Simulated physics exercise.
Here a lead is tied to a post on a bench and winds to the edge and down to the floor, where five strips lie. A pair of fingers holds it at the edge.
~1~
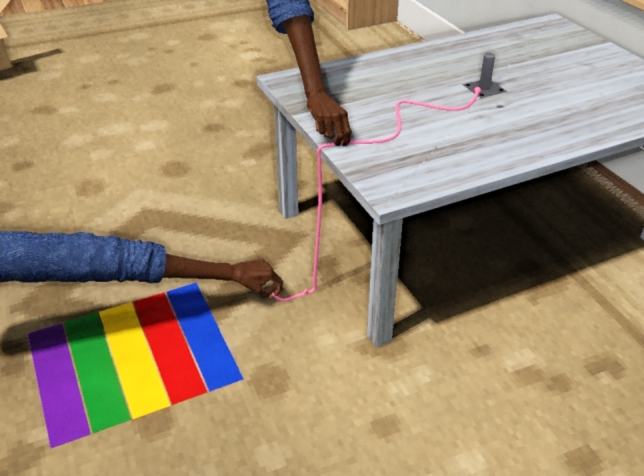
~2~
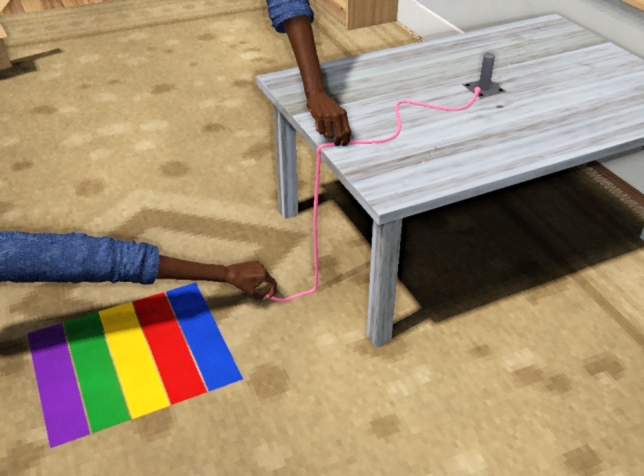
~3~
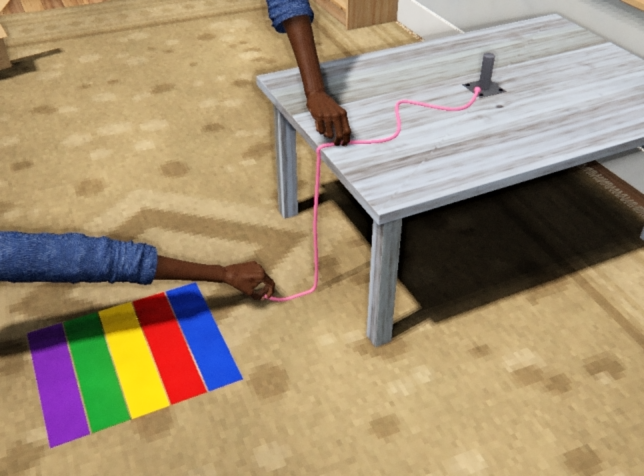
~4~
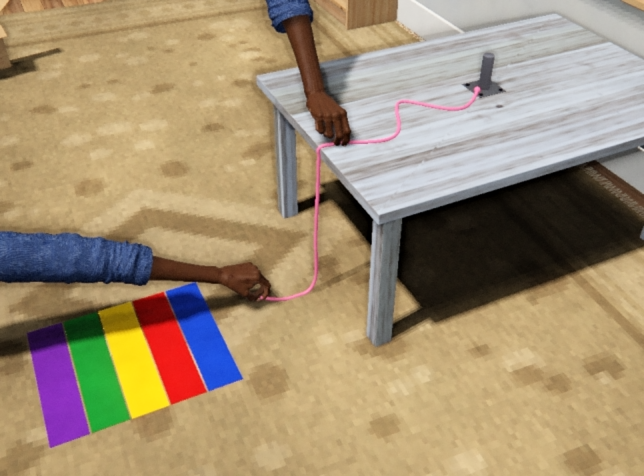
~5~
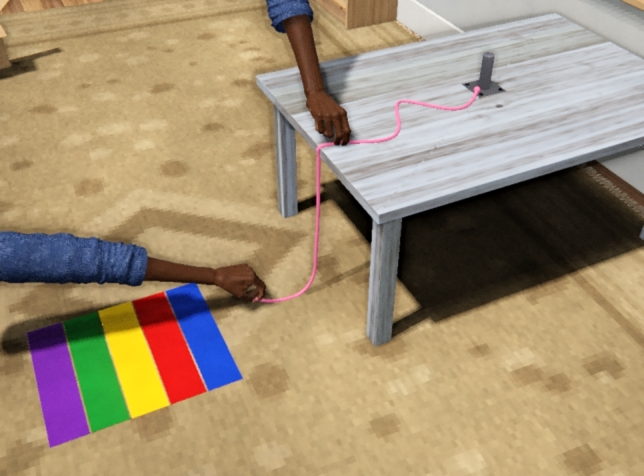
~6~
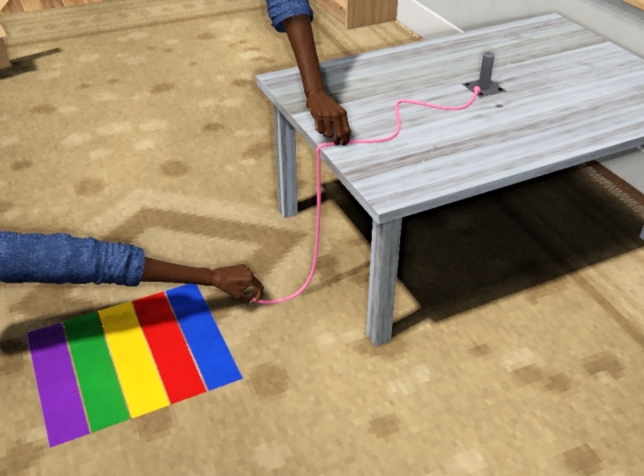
In the video, a pink cord runs from a post on a wooden table to the edge, where one hand holds it, while another hand near five coloured strips draws the cord's lower end slightly left across the floor.
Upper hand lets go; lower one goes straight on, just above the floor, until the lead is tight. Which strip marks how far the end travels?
The green strip.
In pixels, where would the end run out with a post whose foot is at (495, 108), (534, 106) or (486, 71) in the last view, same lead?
Try by try: (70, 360), (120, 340) and (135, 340).
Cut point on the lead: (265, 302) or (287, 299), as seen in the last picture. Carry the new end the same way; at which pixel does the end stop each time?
Around (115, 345) for the first cut and around (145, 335) for the second.
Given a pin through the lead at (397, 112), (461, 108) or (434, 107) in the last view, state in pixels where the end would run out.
First near (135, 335), then near (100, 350), then near (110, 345).
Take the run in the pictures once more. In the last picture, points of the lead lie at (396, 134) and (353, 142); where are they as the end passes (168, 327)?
First: (337, 137). Second: (316, 167).
Soon after, end near (168, 327); over red.
Then, end near (121, 342); over yellow.
At full stretch, end near (92, 351); over green. The green one.
